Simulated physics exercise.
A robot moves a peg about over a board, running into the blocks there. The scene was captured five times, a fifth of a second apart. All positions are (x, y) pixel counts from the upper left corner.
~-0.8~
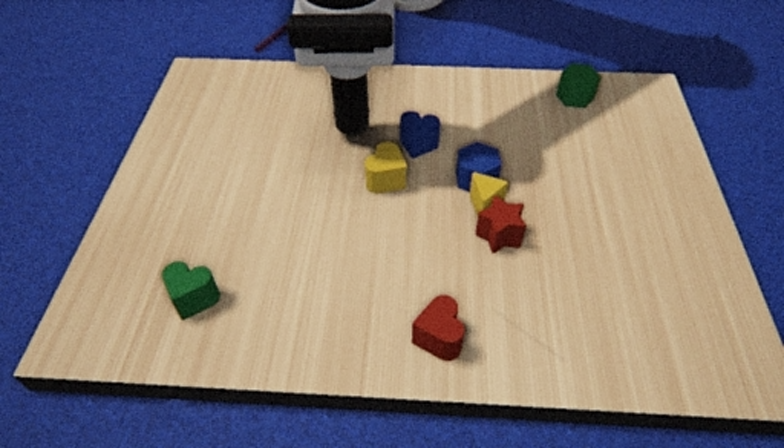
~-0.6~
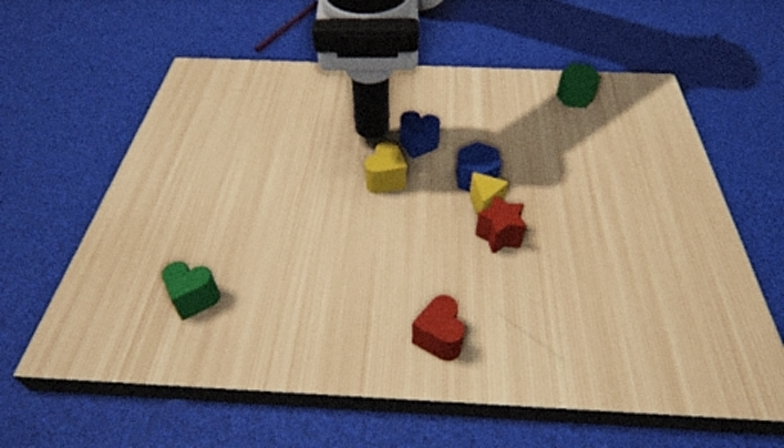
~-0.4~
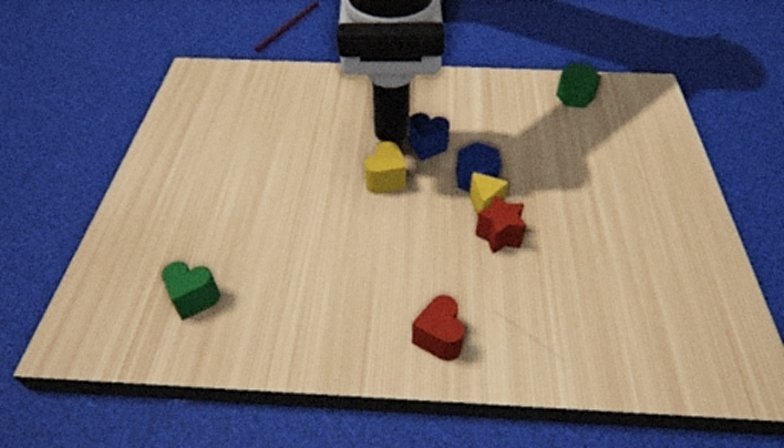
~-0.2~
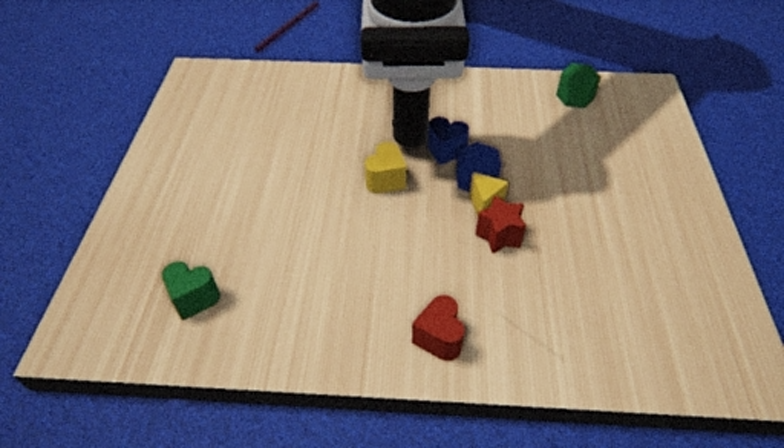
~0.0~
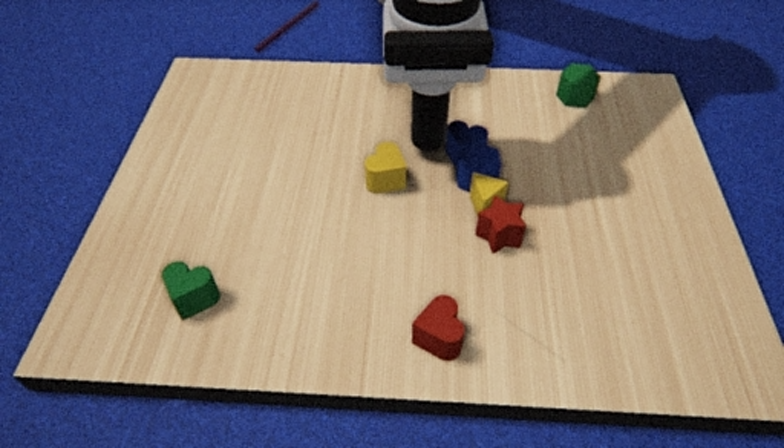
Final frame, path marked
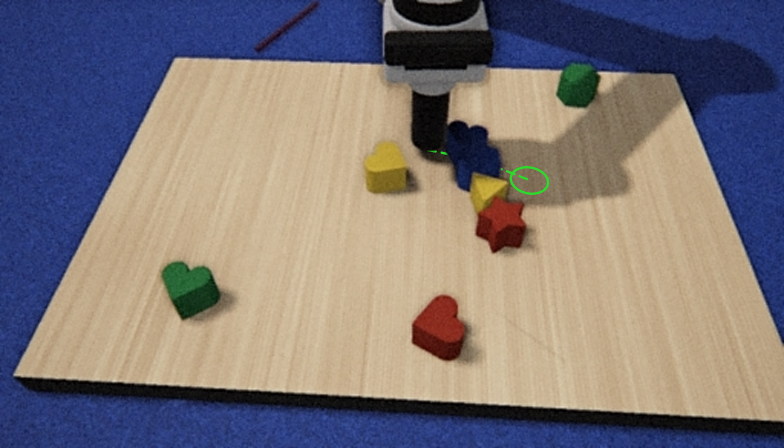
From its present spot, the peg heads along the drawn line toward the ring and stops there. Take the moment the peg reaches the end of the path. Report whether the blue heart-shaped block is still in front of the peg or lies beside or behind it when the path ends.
I'm fairly sure the blue heart-shaped block slides away from the front of the peg at some point.
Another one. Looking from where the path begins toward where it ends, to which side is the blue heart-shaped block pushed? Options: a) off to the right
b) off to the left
b (off to the left)
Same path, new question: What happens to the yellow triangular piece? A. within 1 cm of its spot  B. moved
B (moved)
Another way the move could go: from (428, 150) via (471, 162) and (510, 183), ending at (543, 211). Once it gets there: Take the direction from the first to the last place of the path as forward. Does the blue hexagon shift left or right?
Seen from start to end, it moves right.
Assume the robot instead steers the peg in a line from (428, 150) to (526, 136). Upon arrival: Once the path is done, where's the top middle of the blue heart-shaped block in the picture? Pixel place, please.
At the end it should sit near (521, 137).
The drawn path runs from (428, 150) through (479, 162) to (529, 180).
What follows on the original path. One third of the way, peg (464, 148); blue heart-shaped block (499, 131), turned 20° clockwise; blue hexagon (485, 159), turned 15° clockwise.
Two thirds of the way, peg (498, 158); blue heart-shaped block (528, 132), turned 20° anticlockwise; blue hexagon (506, 174), turned 60° clockwise; yellow triangular piece (484, 193).
At the end, peg (532, 171); yellow heart-shaped block not moved; blue heart-shaped block (535, 132), turned 35° anticlockwise; blue hexagon (520, 183), turned 105° clockwise; yellow triangular piece (482, 193).
